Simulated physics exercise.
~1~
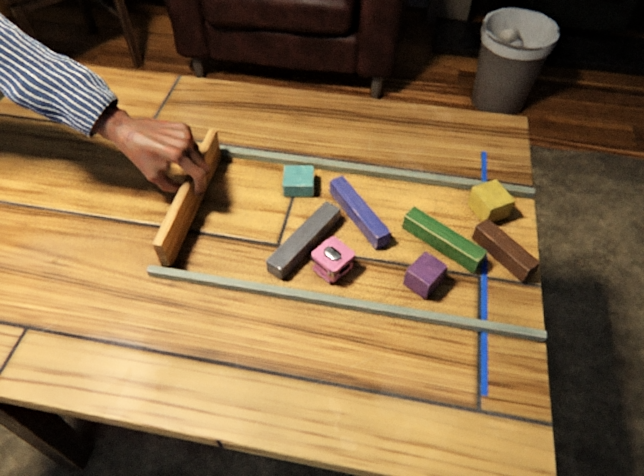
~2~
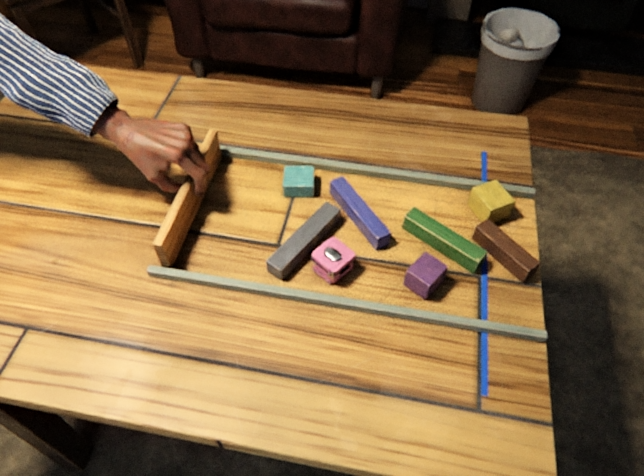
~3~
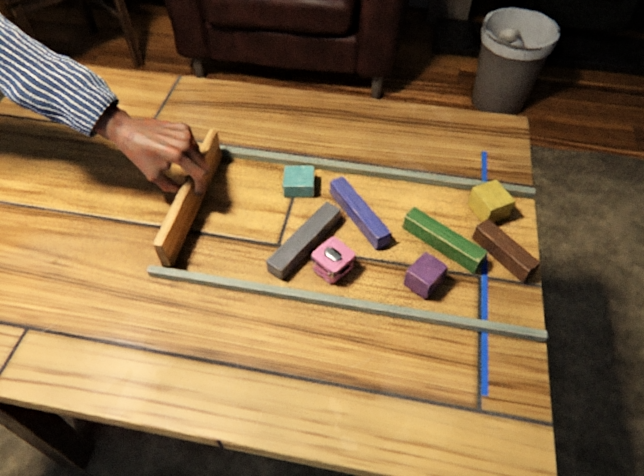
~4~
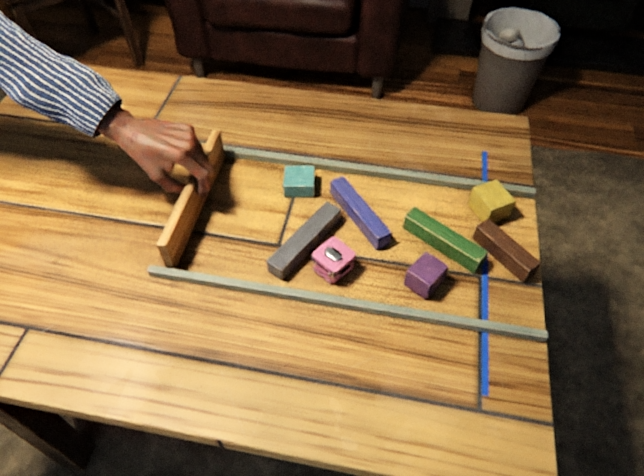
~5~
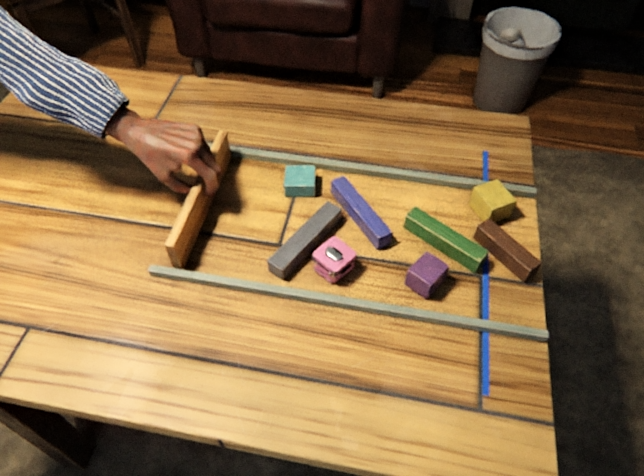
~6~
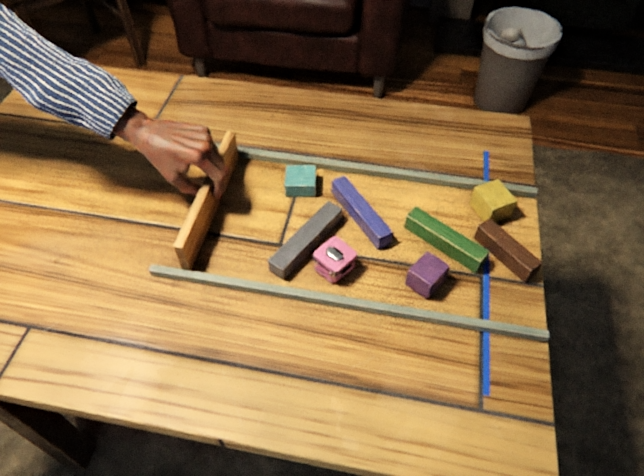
The clip opens on a hand in a striped sleeve holding an upright wooden board between two rails on a table, left of eight colourful sticks and blocks. At first the board stays still, then the hand slides it slightly right, while the sticks and blocks remain in place.
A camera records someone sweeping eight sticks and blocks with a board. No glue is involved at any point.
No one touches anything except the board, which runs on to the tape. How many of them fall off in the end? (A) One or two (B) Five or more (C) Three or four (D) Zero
Option C: Three or four.
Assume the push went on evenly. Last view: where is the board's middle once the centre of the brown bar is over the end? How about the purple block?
The middle is at (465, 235) when it's the brown bar, and at (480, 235) when it's the purple block.
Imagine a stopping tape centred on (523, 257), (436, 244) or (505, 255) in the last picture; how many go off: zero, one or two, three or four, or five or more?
Tape by tape, the falls would be five or more, then none, then at least five.
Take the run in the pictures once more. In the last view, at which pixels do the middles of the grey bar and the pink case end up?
For the grey bar it's (498, 267), and for the pink case it's (528, 294).
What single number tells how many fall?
Count of fallen: 4.
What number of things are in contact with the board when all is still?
That would be 2 of them.
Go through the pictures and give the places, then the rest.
Brown bar (505, 250); yellow block (490, 203); green bar (443, 239); board (191, 195); tape (484, 252), in the first frame.
Yellow block (491, 203); board (191, 195), in the second frame.
Green bar (443, 239); blue bar (359, 212), in the third frame.
Brown bar (505, 250); grey bar (306, 239), in the fourth frame.
Yellow block (492, 202); purple block (427, 275), in the fifth frame.
Brown bar (507, 250); yellow block (493, 202); green bar (445, 239); board (210, 197); tape (486, 252), in the sixth frame.
Soon after, none off yet; brown bar at rest near (507, 250); yellow block at rest near (493, 202); green bar at rest near (445, 239).
Then, none off yet; brown bar at rest near (507, 250); yellow block at rest near (493, 202); green bar moved a little near (485, 252).
At rest, the number that fall off is three or four; fallen, purple block, green bar, yellow block and brown bar.
